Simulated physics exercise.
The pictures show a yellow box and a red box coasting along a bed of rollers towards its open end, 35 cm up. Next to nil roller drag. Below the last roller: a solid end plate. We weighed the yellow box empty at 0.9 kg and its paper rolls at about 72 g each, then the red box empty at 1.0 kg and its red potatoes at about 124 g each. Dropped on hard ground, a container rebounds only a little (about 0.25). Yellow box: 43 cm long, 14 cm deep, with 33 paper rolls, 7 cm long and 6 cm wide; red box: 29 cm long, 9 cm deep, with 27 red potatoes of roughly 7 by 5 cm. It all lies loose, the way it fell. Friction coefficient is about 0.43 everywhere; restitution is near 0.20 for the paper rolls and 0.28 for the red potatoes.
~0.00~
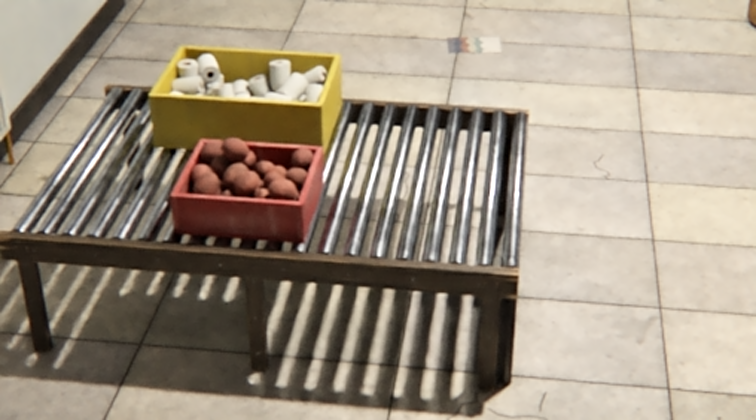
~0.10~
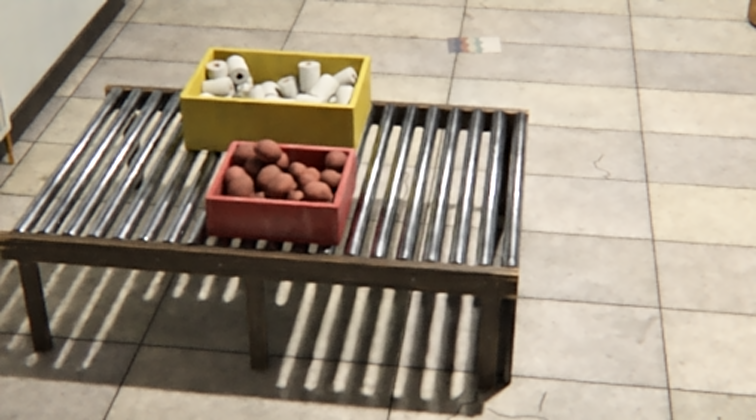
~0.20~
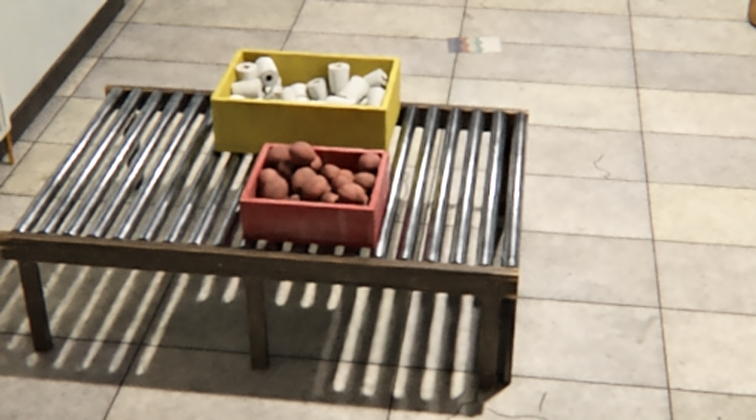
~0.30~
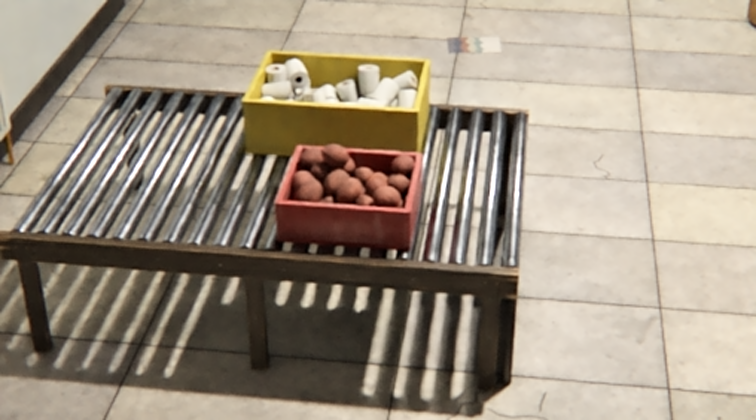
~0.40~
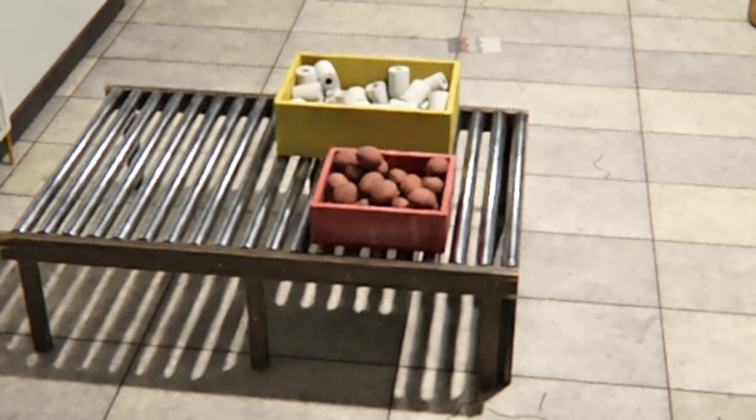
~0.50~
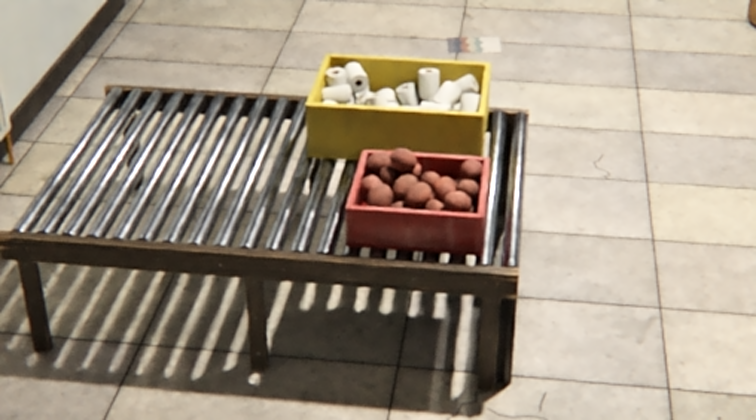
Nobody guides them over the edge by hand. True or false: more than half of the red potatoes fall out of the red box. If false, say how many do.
False, between a sixth and a half do.
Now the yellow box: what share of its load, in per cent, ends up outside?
Yellow box - about 0 per cent.
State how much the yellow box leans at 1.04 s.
Tilt: Around 5 degrees.
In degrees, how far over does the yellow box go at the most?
I'd say the peak lean is close to 40°.
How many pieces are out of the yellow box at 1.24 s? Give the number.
At that moment the yellow box count out stands near 0.
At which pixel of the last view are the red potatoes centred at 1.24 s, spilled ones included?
In the last picture they centre on about (638, 310).
After 0.58 s, the front runs out over the edge.
After 1.04 s, the yellow box leans 5° with 0 of 33 out and the red box leans 36° with 0 of 27 out.
After 1.24 s, the yellow box leans 41° with 0 of 33 out and the red box leans 43° with 8 of 27 out.
After 1.59 s, the yellow box is level with 0 of 33 out and the red box is level with 8 of 27 out.
When it is over (at 1.88 s), the yellow box is level with 0 of 33 out and the red box is level with 8 of 27 out. Asked share, 8 of 27, 30 per cent.
